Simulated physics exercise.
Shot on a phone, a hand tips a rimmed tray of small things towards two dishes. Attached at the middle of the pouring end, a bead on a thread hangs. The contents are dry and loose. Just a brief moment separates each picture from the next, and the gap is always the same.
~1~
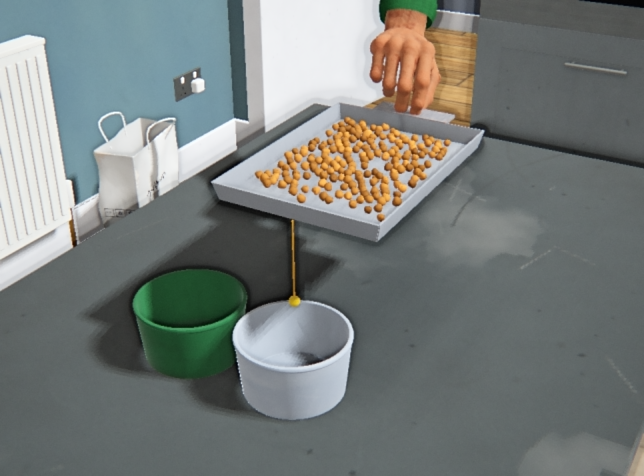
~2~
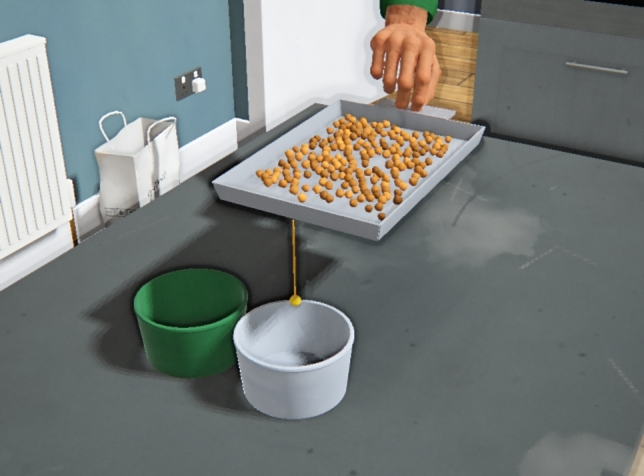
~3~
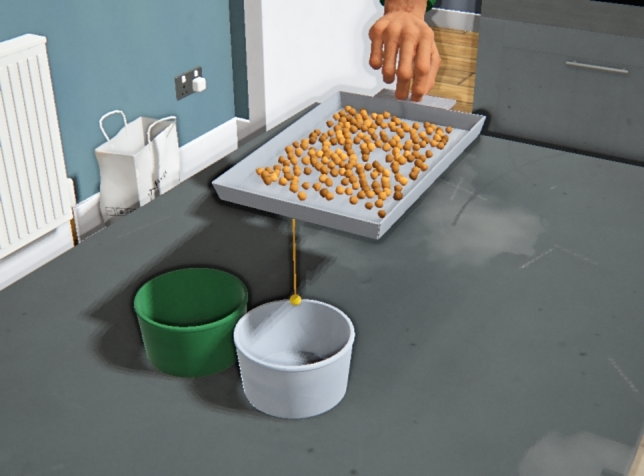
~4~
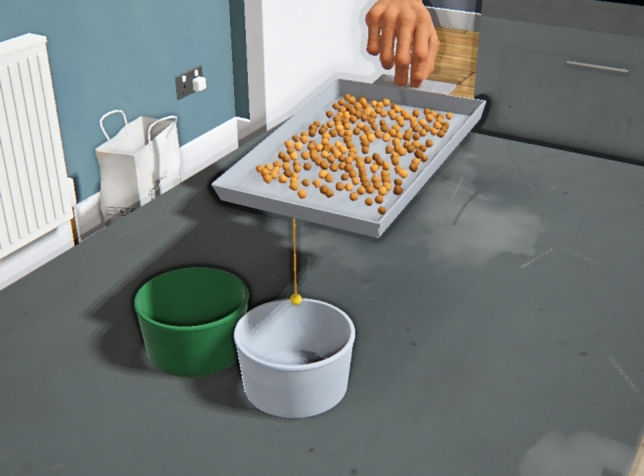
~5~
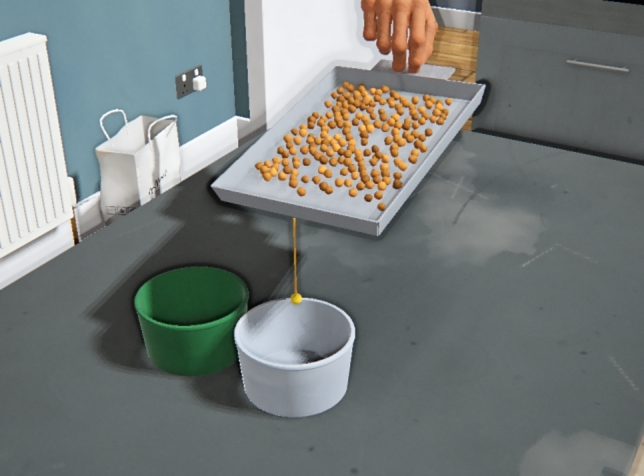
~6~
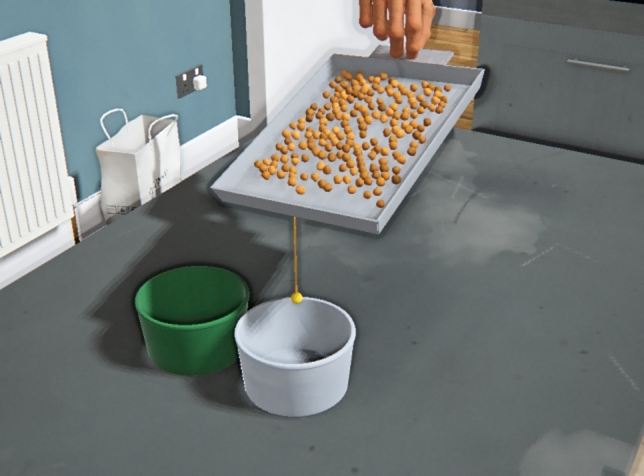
The clip opens on a hand at the far end of a grey rimmed tray of roasted chickpeas, held level above a green dish and a white dish, a yellow bead hanging on a thread. The hand then tilts the tray gradually, lifting its far end more steeply, while the dishes stay still.
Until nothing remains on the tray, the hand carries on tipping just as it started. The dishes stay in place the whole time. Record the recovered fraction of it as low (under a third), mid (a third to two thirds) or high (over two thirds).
Recovered fraction: High.
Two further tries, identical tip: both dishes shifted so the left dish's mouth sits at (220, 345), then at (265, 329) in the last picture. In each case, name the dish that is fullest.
First placement: The leftmost one; second placement: The leftmost one.
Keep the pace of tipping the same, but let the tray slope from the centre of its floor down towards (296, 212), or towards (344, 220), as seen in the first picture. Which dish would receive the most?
Try one - the dish to the right; try two - the dish to the right.
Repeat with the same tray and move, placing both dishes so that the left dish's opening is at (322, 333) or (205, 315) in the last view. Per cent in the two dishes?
It comes to roughly 20 per cent in one try and roughly 90 per cent in the next.
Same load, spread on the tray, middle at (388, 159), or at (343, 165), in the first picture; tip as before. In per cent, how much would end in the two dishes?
Share in order: Roughly 90 %, 80 %.
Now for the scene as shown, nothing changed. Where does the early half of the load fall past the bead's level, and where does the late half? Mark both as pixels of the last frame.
(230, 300) for the early half, (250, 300) for the late half.
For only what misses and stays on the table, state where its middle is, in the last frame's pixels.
I'd mark it at about (199, 415).
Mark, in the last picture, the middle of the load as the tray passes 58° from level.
Centre estimate: (274, 180).
Soon after the last picture, tray tipped steeply; nearly all on the tray; a stray few in the air.
A little later, tray tipped right over; most on the tray; a stray few in the right dish; a small part in the left dish; a stray few outside both; a stray few in the air.
Later still, tray tipped past a quarter turn; about a third in the right dish; about half in the left dish; a small part outside both.
At rest, tray tipped past a quarter turn; about a third in the right dish; about half in the left dish; a small part outside both.
